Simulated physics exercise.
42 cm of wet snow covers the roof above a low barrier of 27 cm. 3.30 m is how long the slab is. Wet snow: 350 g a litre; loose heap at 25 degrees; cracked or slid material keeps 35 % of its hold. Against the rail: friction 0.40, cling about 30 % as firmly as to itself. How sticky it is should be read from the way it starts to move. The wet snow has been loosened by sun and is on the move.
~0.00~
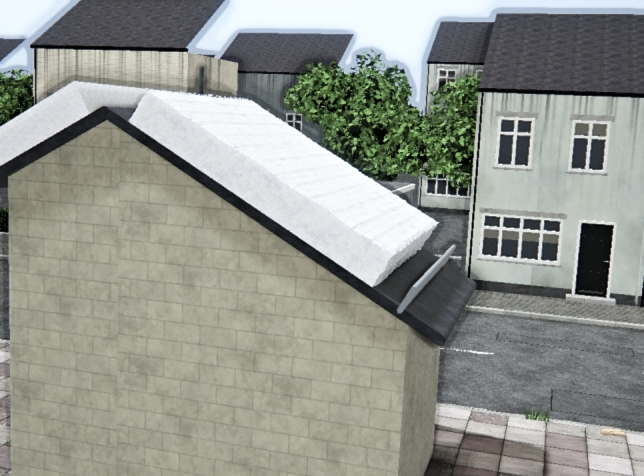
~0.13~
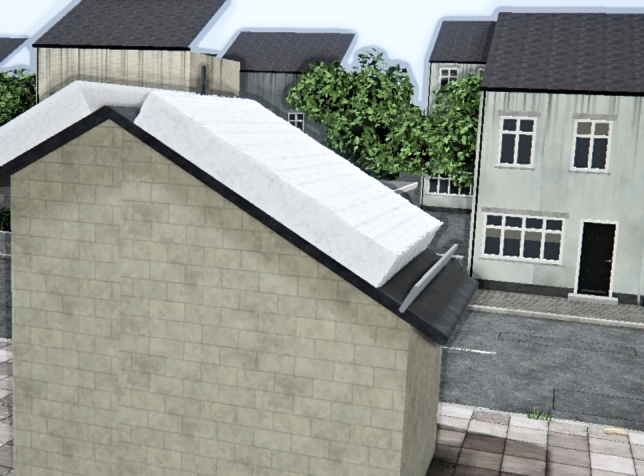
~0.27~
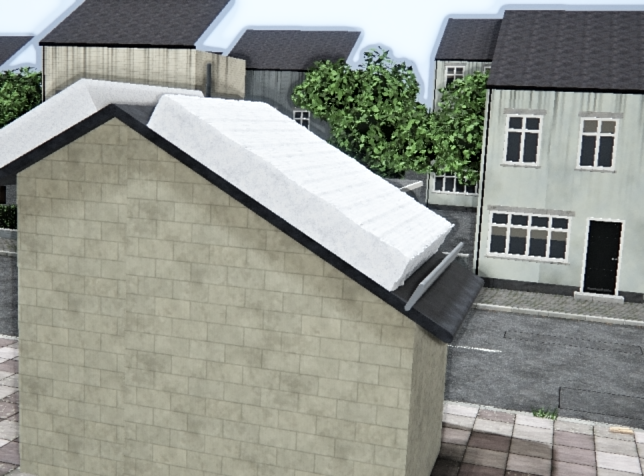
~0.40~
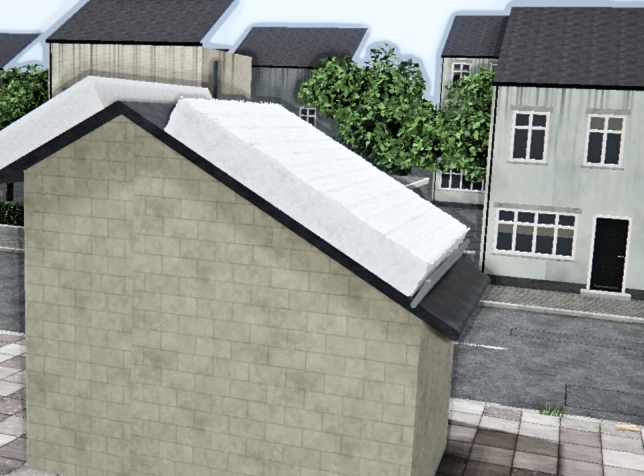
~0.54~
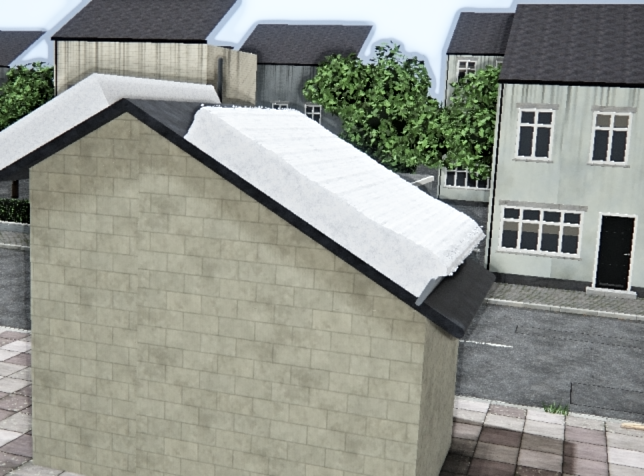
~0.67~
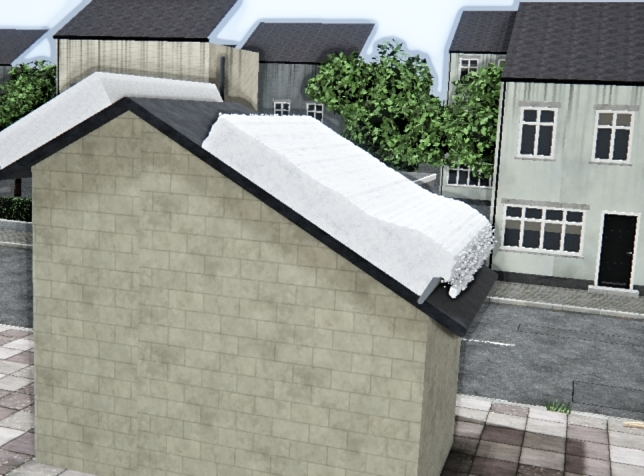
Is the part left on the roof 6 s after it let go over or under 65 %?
My answer: The share is short of 65 %.
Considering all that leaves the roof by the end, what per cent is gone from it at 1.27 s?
It comes to around 30 %.
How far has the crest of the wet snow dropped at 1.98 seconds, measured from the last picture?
Measured change: Some 0.7 m.
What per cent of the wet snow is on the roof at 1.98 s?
I'd say close to 60 in a hundred.
By 1.27 s, 81 % of the snow is on the roof.
By 1.98 s, 58 % of the snow is on the roof.
By 2.69 s, 50 % of the snow is on the roof.
By 3.40 s, 49 % of the snow is on the roof.
By 6.00 s, at the end, 46 % of the snow is on the roof.
